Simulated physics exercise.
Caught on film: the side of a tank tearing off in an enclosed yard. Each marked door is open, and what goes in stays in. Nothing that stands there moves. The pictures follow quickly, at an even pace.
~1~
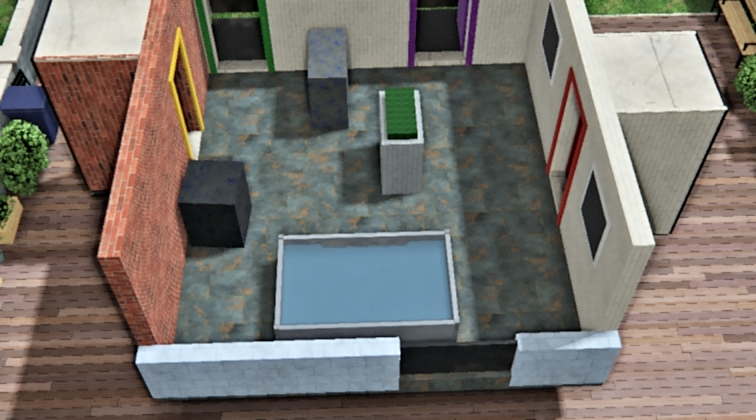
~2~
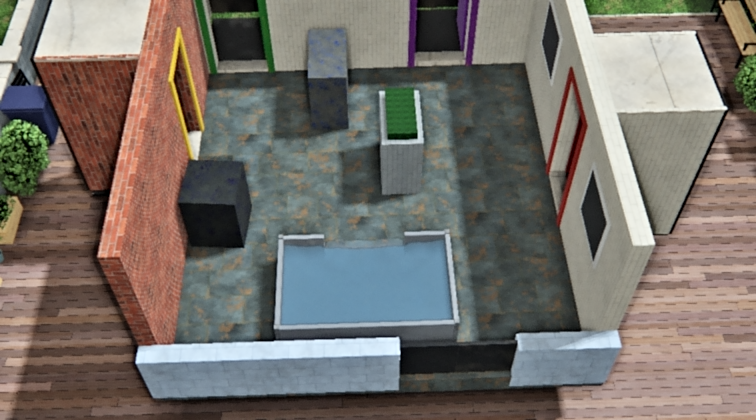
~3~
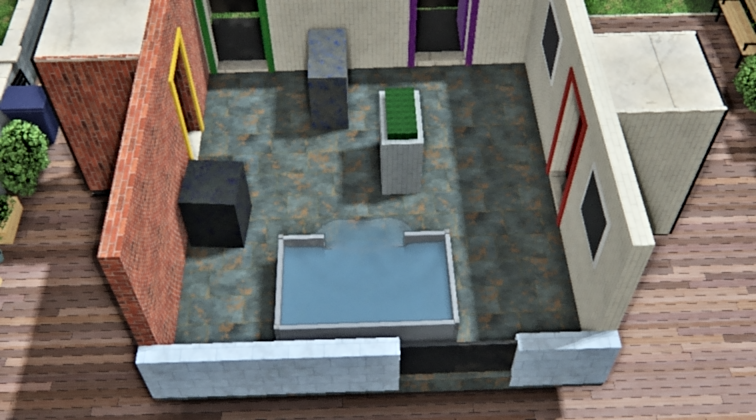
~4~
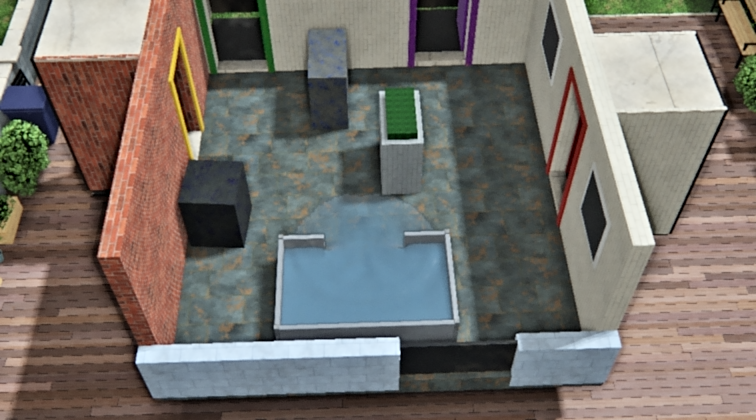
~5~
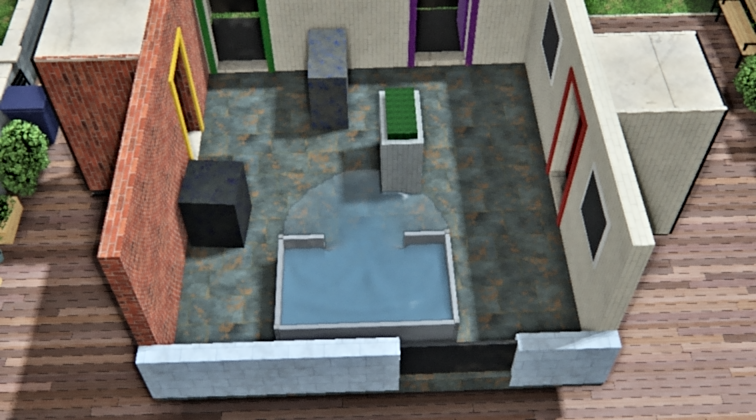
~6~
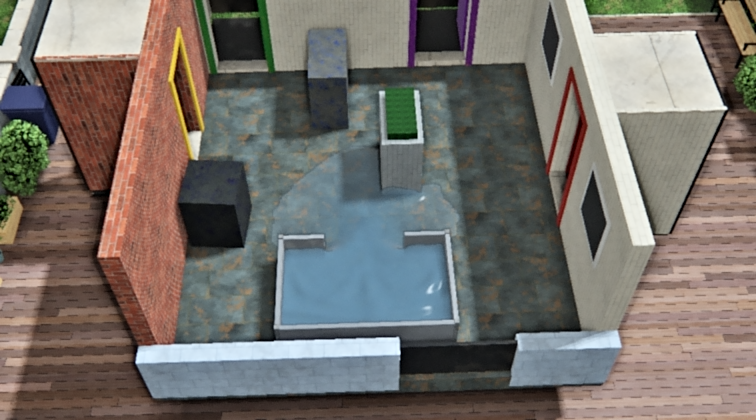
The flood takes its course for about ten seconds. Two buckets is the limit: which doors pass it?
In the end: The purple door stays under that; the green door takes more than that; the yellow door takes more than that; the red door stays under that.
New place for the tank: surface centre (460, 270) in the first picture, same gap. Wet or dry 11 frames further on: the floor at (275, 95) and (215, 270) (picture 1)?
As listed: Free of water, dry.
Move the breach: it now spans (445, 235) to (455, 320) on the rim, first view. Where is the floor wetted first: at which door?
First comes the door marked red.
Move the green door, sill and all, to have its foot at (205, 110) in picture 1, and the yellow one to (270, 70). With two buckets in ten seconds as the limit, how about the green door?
In short: The green door floods.
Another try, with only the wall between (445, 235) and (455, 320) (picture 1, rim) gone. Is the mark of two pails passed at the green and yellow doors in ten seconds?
The green door lets less in; the yellow door is under.
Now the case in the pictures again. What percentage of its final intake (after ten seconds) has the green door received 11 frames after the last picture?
Roughly 0 per cent.
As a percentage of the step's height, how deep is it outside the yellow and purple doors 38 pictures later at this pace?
Near 220 and 50 in a hundred.
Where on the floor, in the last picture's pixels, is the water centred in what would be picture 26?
Roughly at (362, 204).
A moment on, water covers 25 % of the floor; the purple door not reached, the green door not reached, the yellow door not reached, the red door not reached.
Next, water covers 50 % of the floor; the purple door not reached, the green door wet at the sill, nothing in, the yellow door wet at the sill, nothing in, the red door wet at the sill, nothing in.
Then, water covers 60 % of the floor; the purple door wet at the sill, nothing in, the green door over two buckets in, the yellow door under two buckets in, the red door wet at the sill, nothing in.
Later, water covers 75 % of the floor; the purple door wet at the sill, nothing in, the green door far over two buckets in, the yellow door over two buckets in, the red door wet at the sill, nothing in.
In the end, water covers 90 % of the floor; the purple door wet at the sill, nothing in, the green door far over two buckets in, the yellow door far over two buckets in, the red door wet at the sill, nothing in.
